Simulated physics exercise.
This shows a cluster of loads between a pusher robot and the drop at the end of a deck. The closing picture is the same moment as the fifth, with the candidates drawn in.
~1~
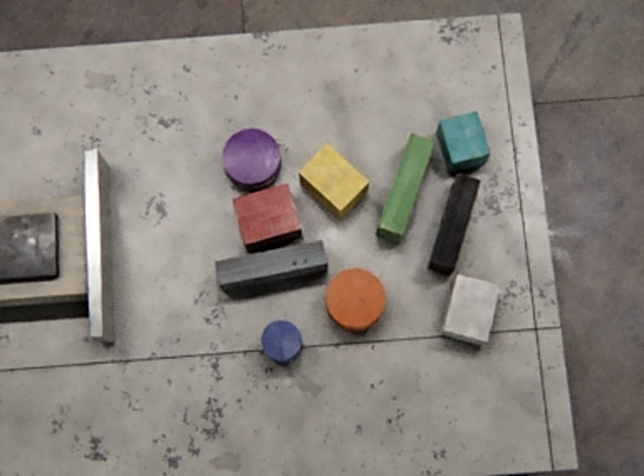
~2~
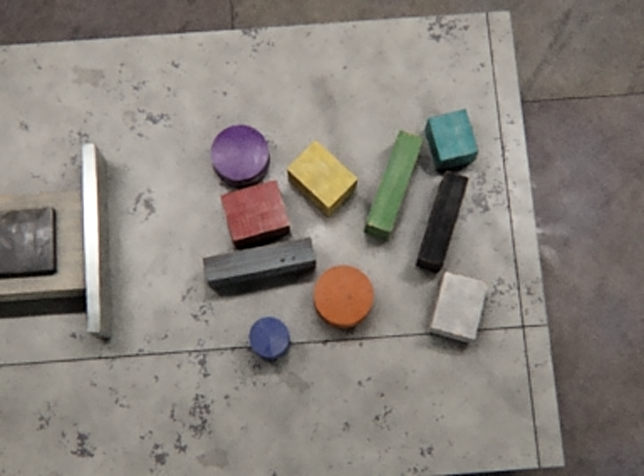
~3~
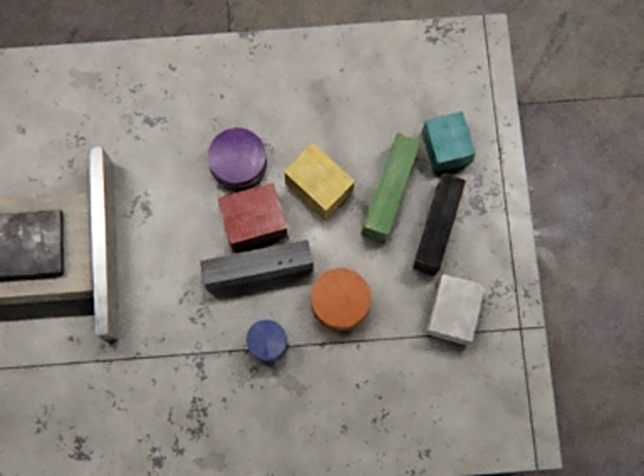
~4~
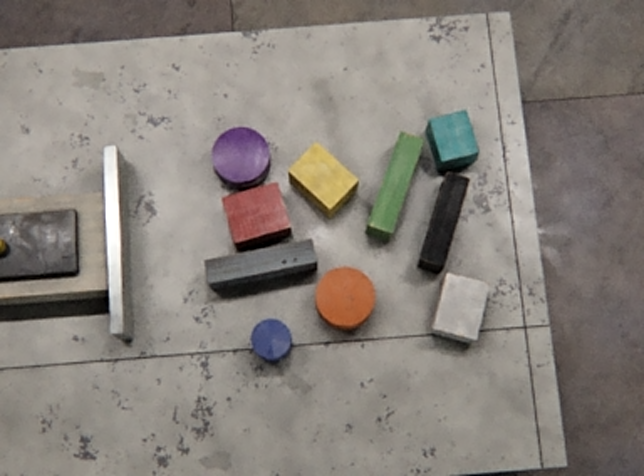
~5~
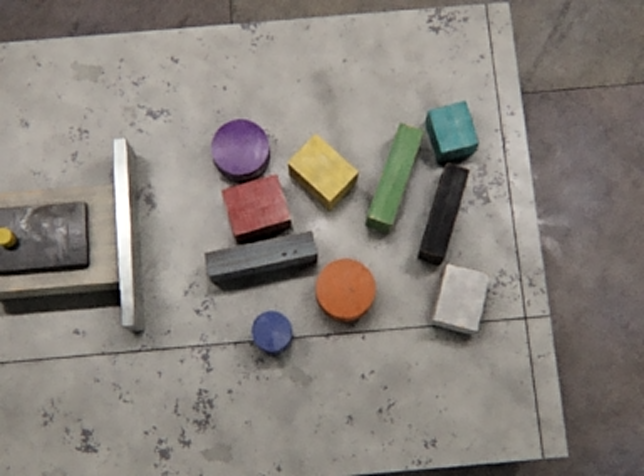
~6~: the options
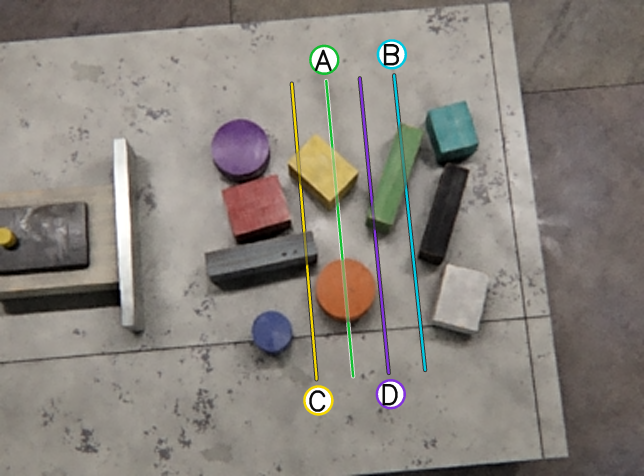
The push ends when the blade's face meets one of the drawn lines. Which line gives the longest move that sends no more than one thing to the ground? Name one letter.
No second one falls up to B.
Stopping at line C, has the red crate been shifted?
By then, yes.
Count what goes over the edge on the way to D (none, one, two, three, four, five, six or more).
By then, none.
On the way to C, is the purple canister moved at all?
Yes.
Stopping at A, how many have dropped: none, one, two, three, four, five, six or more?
In all, none.
On the marked copy, A at (339, 224); B at (409, 218); C at (304, 227); D at (374, 221).
With B. Early on, robot (152, 228); purple canister (260, 149); red crate (265, 210).
Further on, robot (255, 219); turquoise crate (458, 131); black stick (456, 214).
At the end, robot (333, 213); black stick (523, 204); turquoise crate (504, 125); none fallen.
As for the rest, A is within the limit but short; C is within the limit but short; D is within the limit but short.
